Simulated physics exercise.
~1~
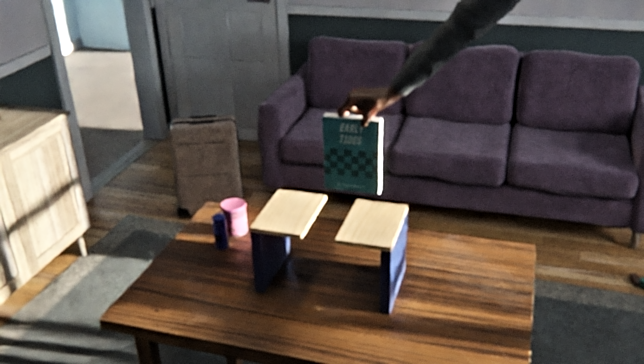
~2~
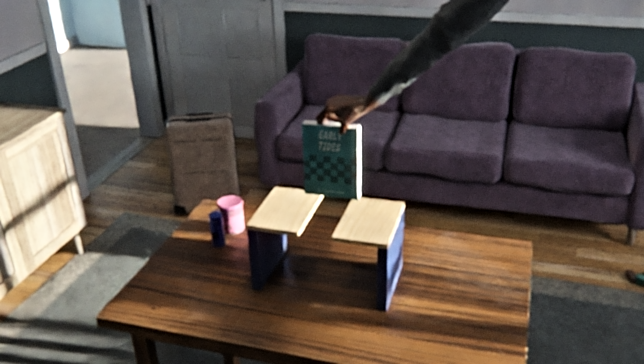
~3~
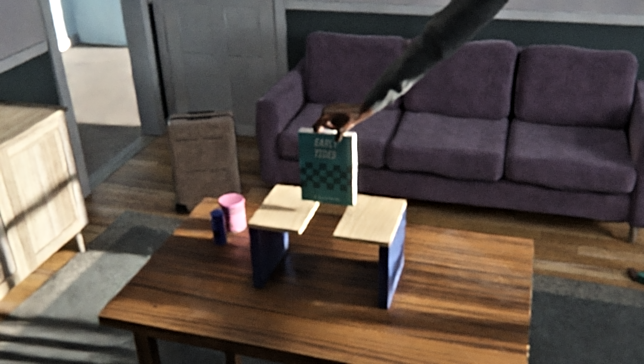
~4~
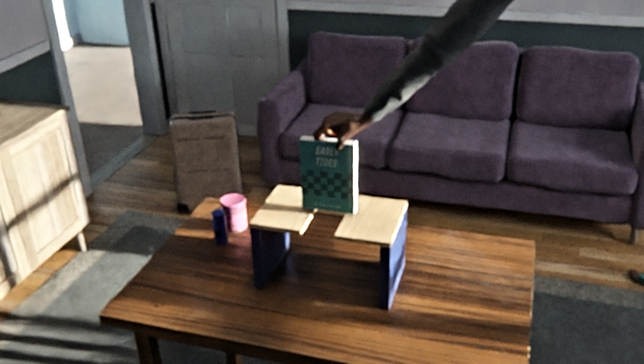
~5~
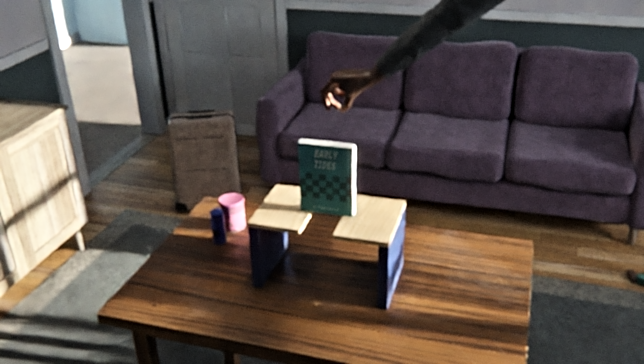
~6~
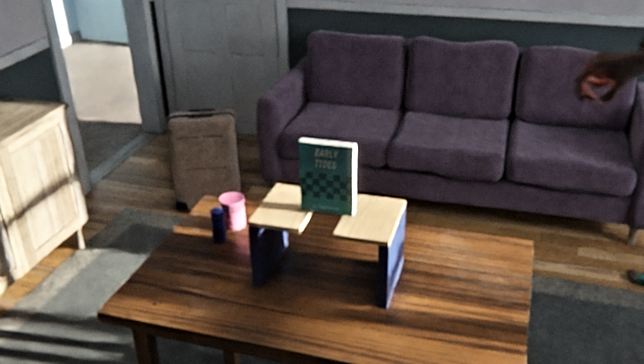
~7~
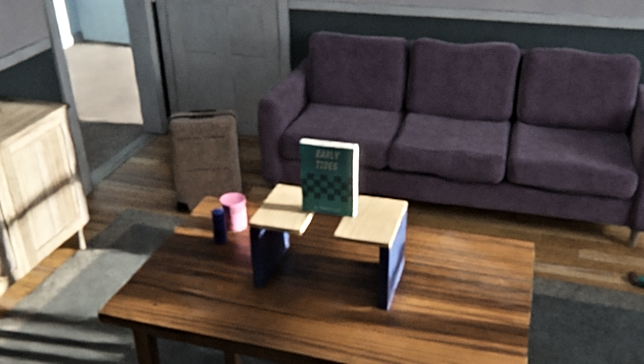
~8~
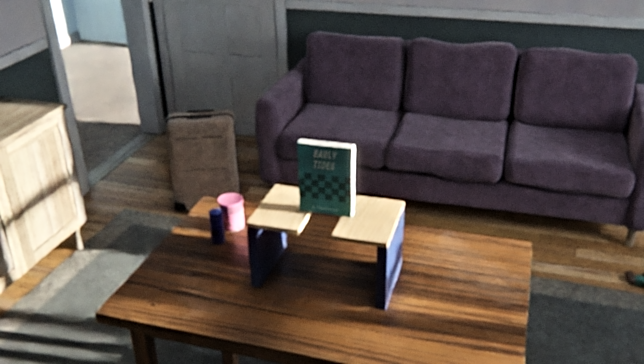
A hand lowers a turquoise book upright across two supports, lets go, and it stays.
